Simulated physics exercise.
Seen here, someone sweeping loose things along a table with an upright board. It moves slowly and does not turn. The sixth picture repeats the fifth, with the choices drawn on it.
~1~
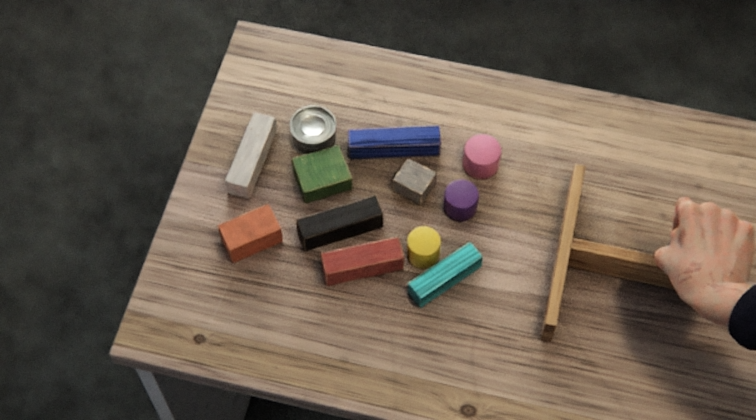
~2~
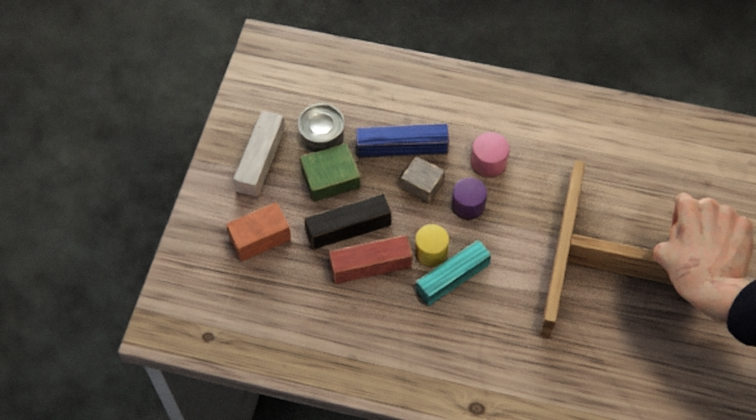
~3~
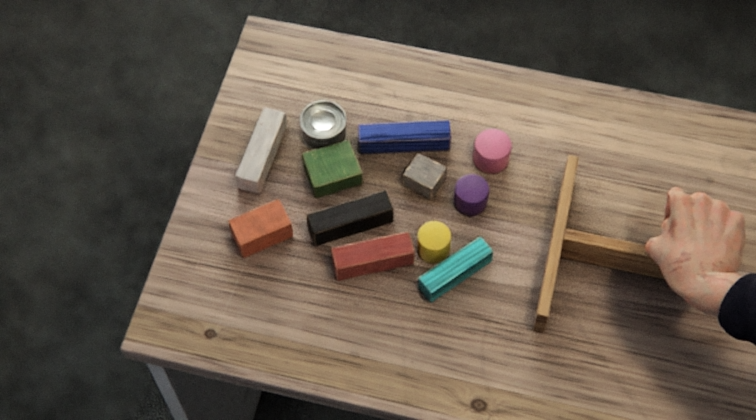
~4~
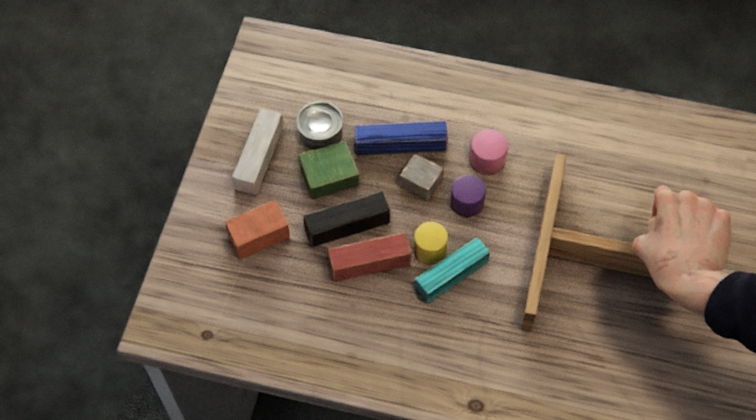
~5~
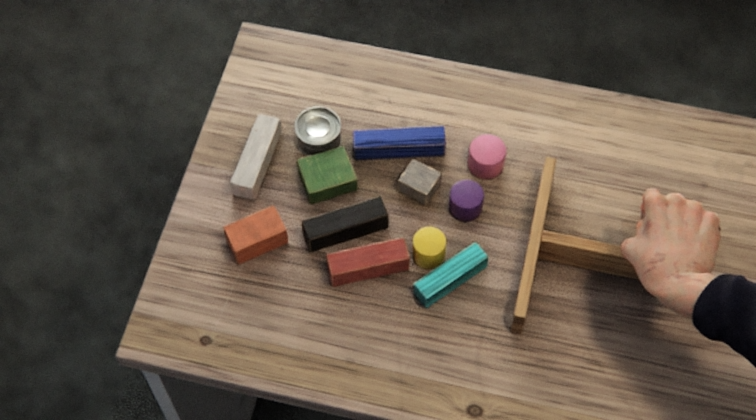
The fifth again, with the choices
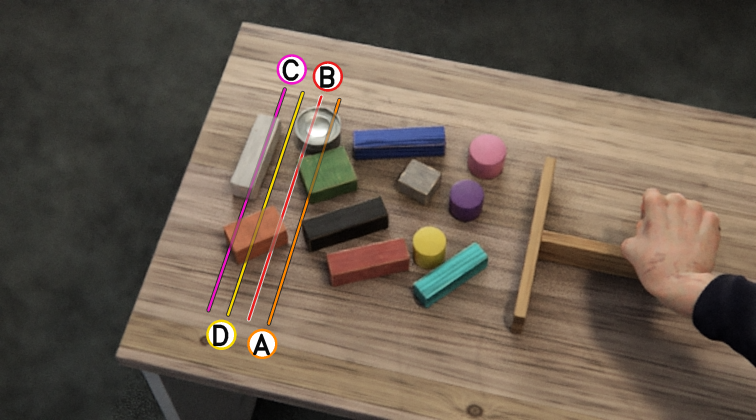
A hand gripped a wooden T-shaped board and slid it slowly a short way left across the table, while the colourful blocks, sticks and small metal bowl beside it stayed where they were, untouched.
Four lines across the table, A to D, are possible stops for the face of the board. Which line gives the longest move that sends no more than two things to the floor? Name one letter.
Stop at C.
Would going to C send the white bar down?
Yes.
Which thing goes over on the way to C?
It is the white bar.
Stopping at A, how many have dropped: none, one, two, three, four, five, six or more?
By then, none.
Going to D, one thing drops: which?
The white bar goes over.
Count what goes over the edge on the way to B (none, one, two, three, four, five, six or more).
In all, none.
On the marked copy, A at (306, 206); B at (287, 202); C at (249, 194); D at (267, 198).
Following C. Soon after the start, board (431, 212); pink tin (453, 136); blue stick (388, 137).
Later, board (328, 191); white bar (239, 148); orange block (228, 243).
In the end, board (250, 175); white bar over the edge; black stick (183, 181); one fallen.
As for the rest, A is within the limit but short; B is within the limit but short; D is within the limit but short.
